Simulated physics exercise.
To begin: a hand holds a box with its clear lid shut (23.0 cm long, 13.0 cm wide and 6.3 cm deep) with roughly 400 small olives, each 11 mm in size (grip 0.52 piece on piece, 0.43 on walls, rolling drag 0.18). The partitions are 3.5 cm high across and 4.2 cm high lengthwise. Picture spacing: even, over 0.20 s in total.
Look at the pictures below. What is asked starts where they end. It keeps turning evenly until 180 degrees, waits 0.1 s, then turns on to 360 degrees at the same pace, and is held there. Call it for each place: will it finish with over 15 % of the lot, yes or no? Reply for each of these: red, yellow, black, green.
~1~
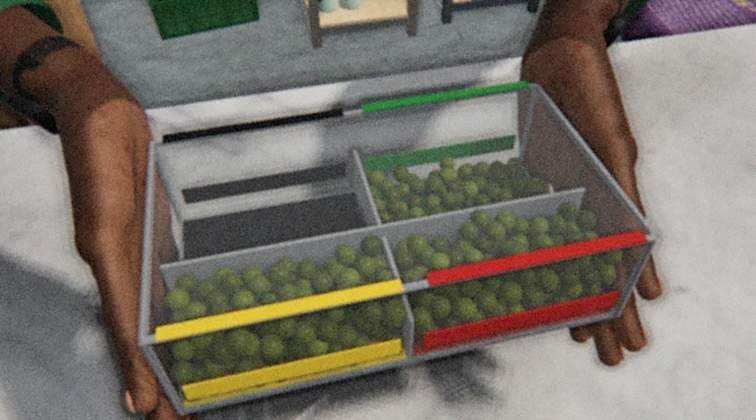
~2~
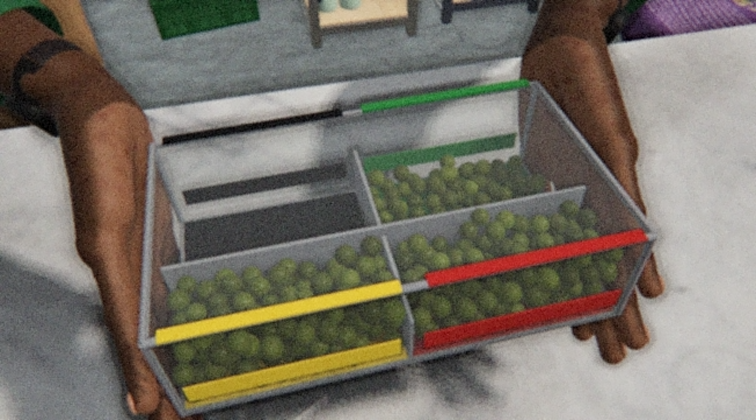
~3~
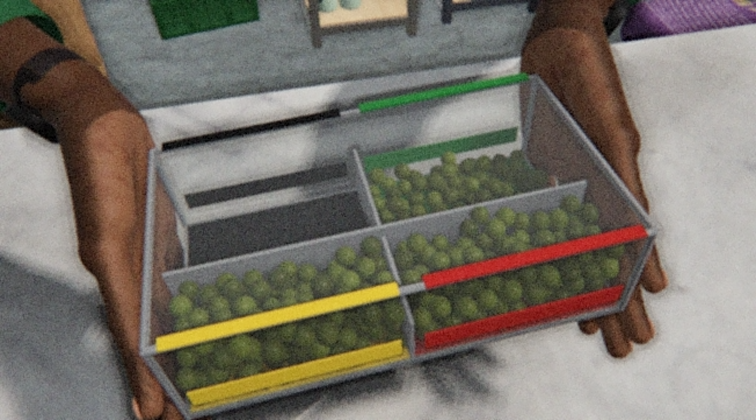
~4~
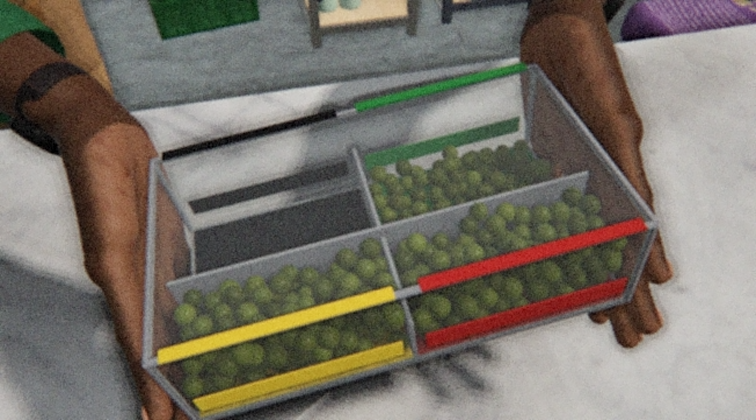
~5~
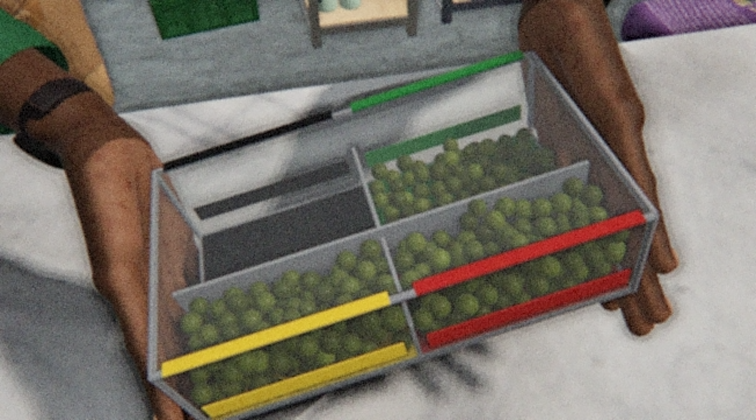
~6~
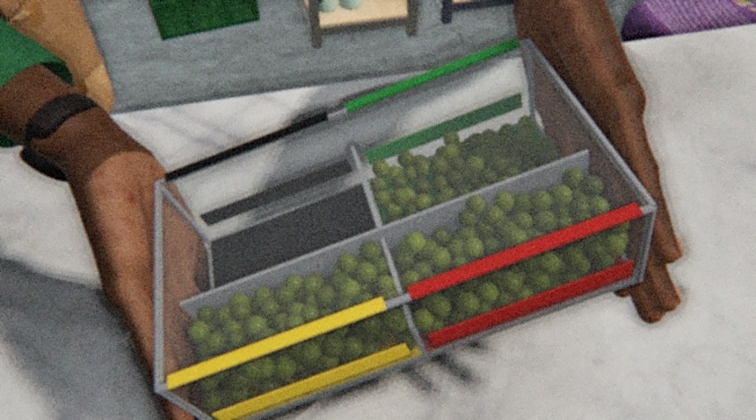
Red - yes, yellow - yes, black - no, green - yes.
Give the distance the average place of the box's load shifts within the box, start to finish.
Around 2.0 centimetres.
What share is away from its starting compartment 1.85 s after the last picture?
Close to 30 in a hundred.
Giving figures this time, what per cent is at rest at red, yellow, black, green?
Final tally in a hundred - red 25, yellow 40, black 0, green 30.
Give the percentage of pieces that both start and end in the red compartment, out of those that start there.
Kept share: Approx. 60 per cent.
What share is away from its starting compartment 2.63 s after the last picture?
Share away from original compartment at stated time: Approx. 20 %.
Then, 1.01 s after the last picture, tilt 135 degrees; red 25 %, yellow 55 %, black 10 %, green 10 %; middle of all pieces near (435, 271).
Then, 1.85 s after the last picture, tilt 153 degrees; red 25 %, yellow 55 %, black 15 %, green 5 %; middle of all pieces near (458, 215).
Then, 2.63 s after the last picture, tilt 62 degrees; red 25 %, yellow 45 %, green 30 %; middle of all pieces near (418, 270).
Then, 3.37 s after the last picture, tilt 0 degrees; red 25 %, yellow 40 %, green 30 %; middle of all pieces near (436, 248).
In the end, red 25 %, yellow 40 %, black 0 %, green 30 %.
